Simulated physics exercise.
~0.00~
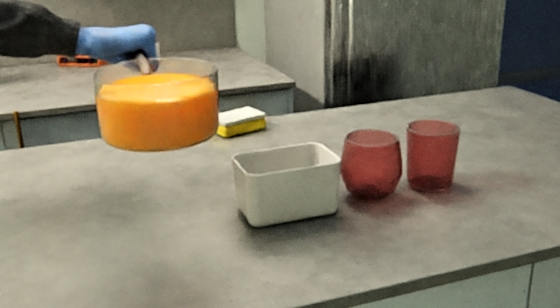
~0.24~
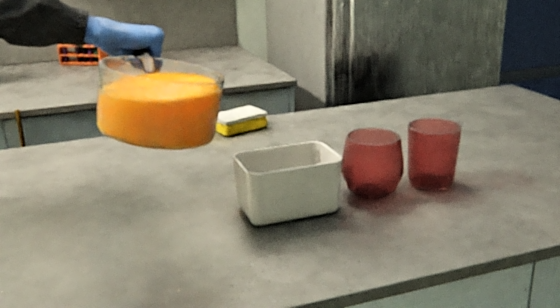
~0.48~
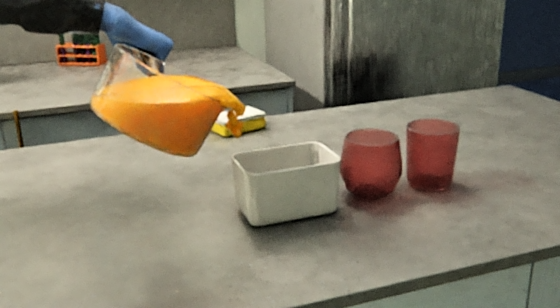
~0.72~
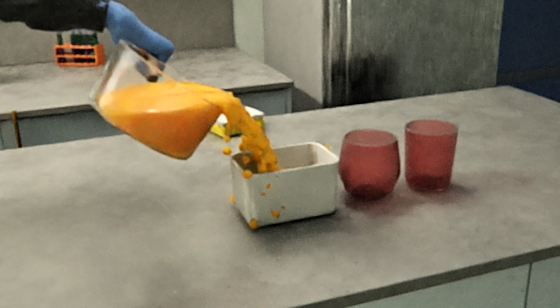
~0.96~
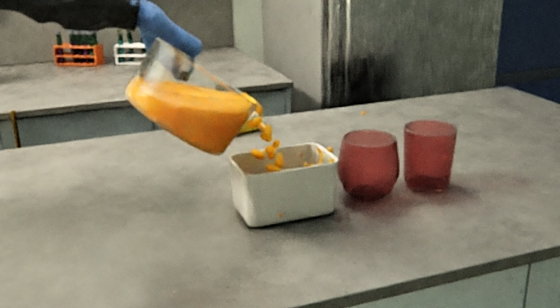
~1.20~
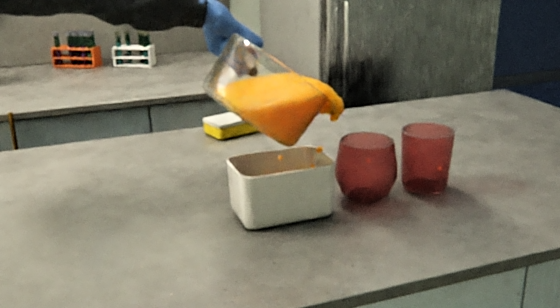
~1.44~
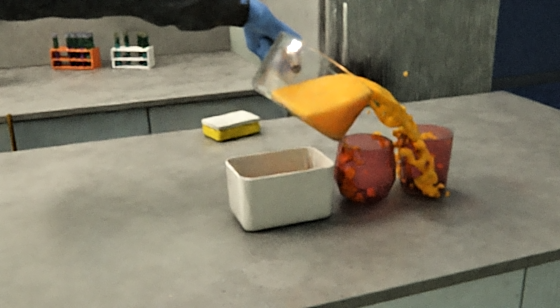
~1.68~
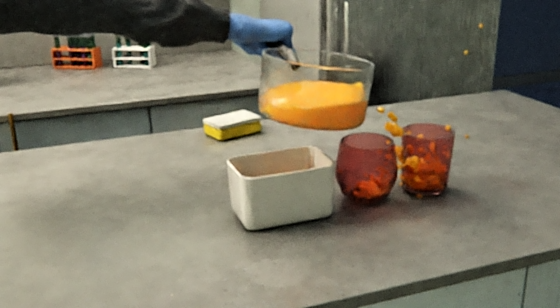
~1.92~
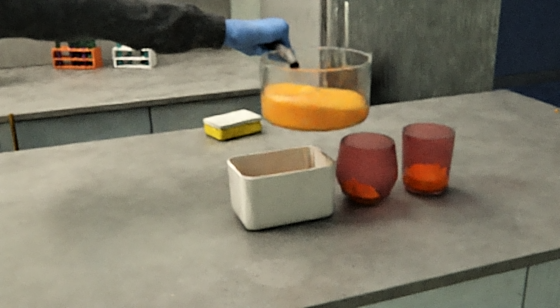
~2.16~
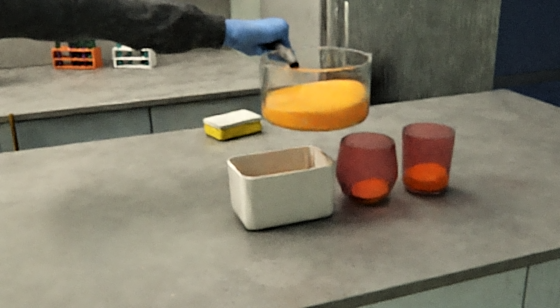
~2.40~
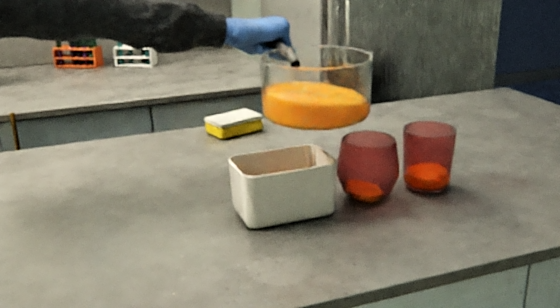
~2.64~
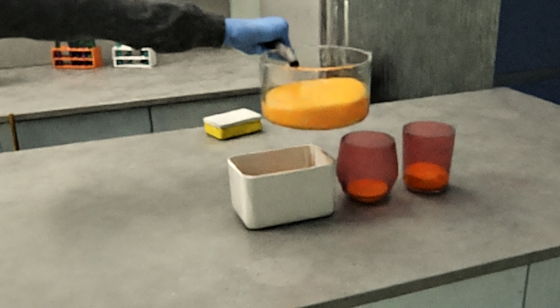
A clear saucepan of orange juice, held by a blue-gloved hand, hangs above a grey worktop, left of an empty pale food box and two reddish glasses. It tilts to the right until juice spills over its rim and tumbles into the box, with drops scattering around it. Still tilted, the pan moves right, past the box, and pours over the round-bellied glass and the straighter one beside it. The hand then levels the pan as the last drops fly. Finally it hovers steadily, still holding plenty of juice, while both glasses hold shallow orange pools.
